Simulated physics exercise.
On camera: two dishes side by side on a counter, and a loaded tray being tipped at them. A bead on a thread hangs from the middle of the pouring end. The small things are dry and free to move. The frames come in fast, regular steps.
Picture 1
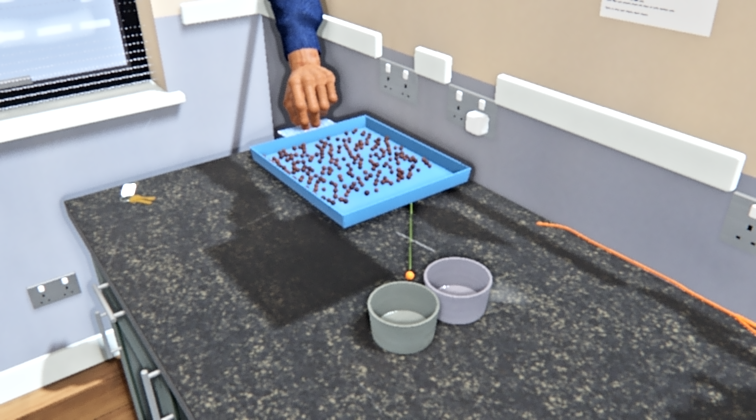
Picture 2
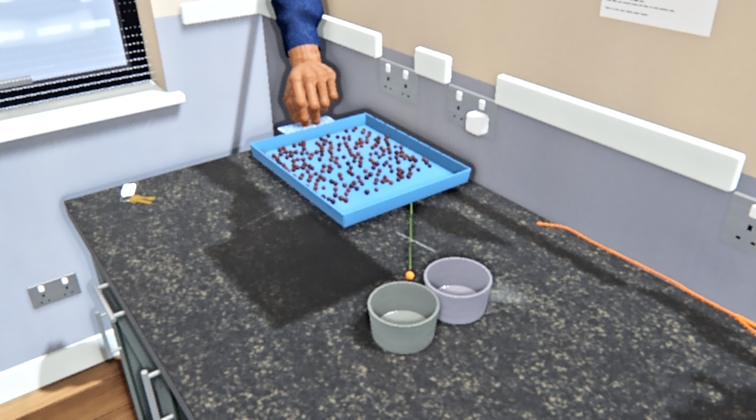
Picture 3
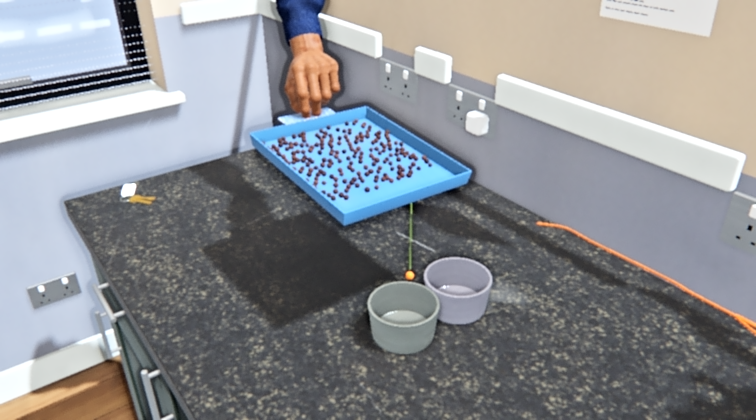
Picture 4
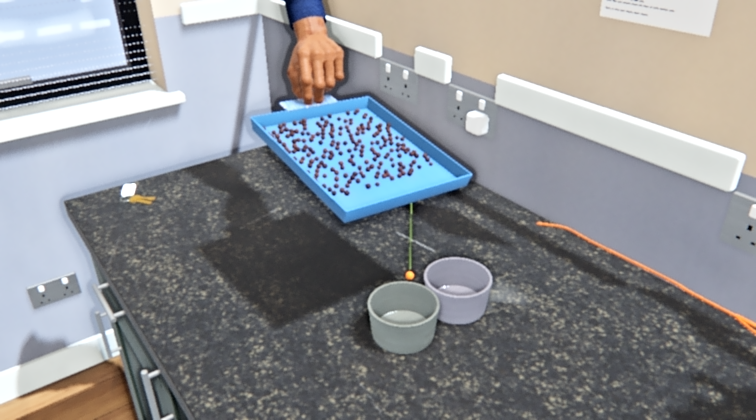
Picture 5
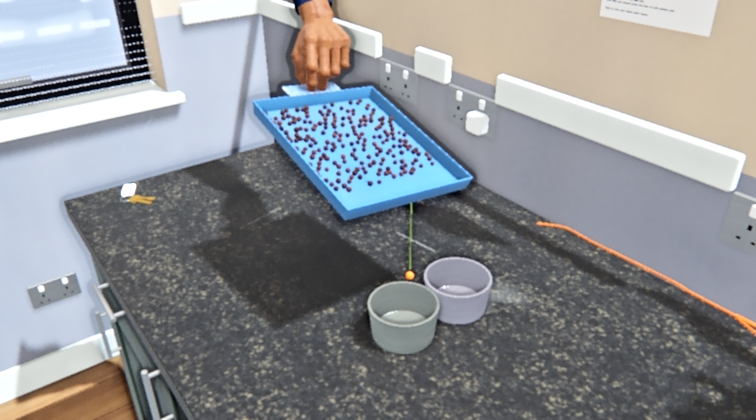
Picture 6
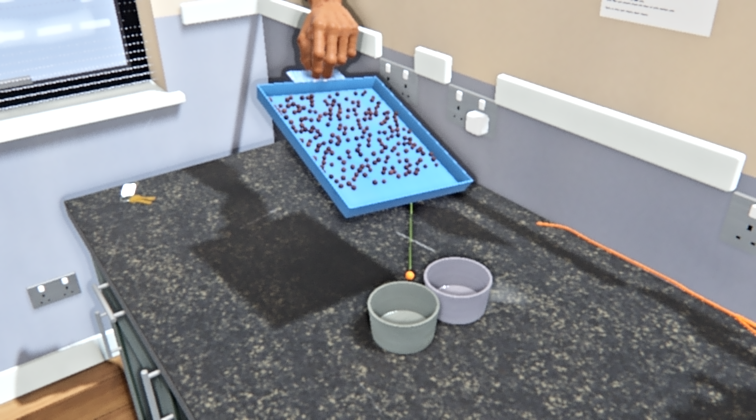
A hand in a blue sleeve holds a bright blue tray of small dark reddish berries above a speckled dark kitchen counter, seen from above by a still camera. A grey-green dish and a greyish-purple dish sit side by side below, near an orange bead on a green thread. The hand steadily raises the tray's far end, its near edge dips slightly rightward, and berries begin shifting.
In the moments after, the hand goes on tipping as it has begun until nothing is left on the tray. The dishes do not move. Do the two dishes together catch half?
They take the larger part between them.
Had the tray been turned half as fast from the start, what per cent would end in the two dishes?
Near 80 %.
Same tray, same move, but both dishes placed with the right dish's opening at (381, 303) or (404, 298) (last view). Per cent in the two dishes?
The first gives 0 %, the second 0 %.
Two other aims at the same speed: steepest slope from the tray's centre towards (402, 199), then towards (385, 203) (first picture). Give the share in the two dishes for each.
Roughly 60 per cent, and 50 per cent.
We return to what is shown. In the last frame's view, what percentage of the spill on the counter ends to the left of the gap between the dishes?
Close to 10 per cent.
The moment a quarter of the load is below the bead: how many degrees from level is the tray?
Near 85 degrees.
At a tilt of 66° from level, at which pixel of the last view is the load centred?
Near (444, 187).
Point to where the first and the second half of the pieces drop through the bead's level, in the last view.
The first part at (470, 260); the rest at (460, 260).
Just after the last frame, tray tipped steeply; the larger part on the tray; roughly a quarter in the air.
A moment on, tray tipped past a quarter turn; roughly half on the tray; roughly a third in the right dish; about a tenth outside both; about a tenth in the air.
Further on, tray tipped past a quarter turn; the larger part in the right dish; roughly a quarter outside both.
When it is over, tray tipped past a quarter turn; not one in the left dish; the larger part in the right dish; roughly a quarter outside both.
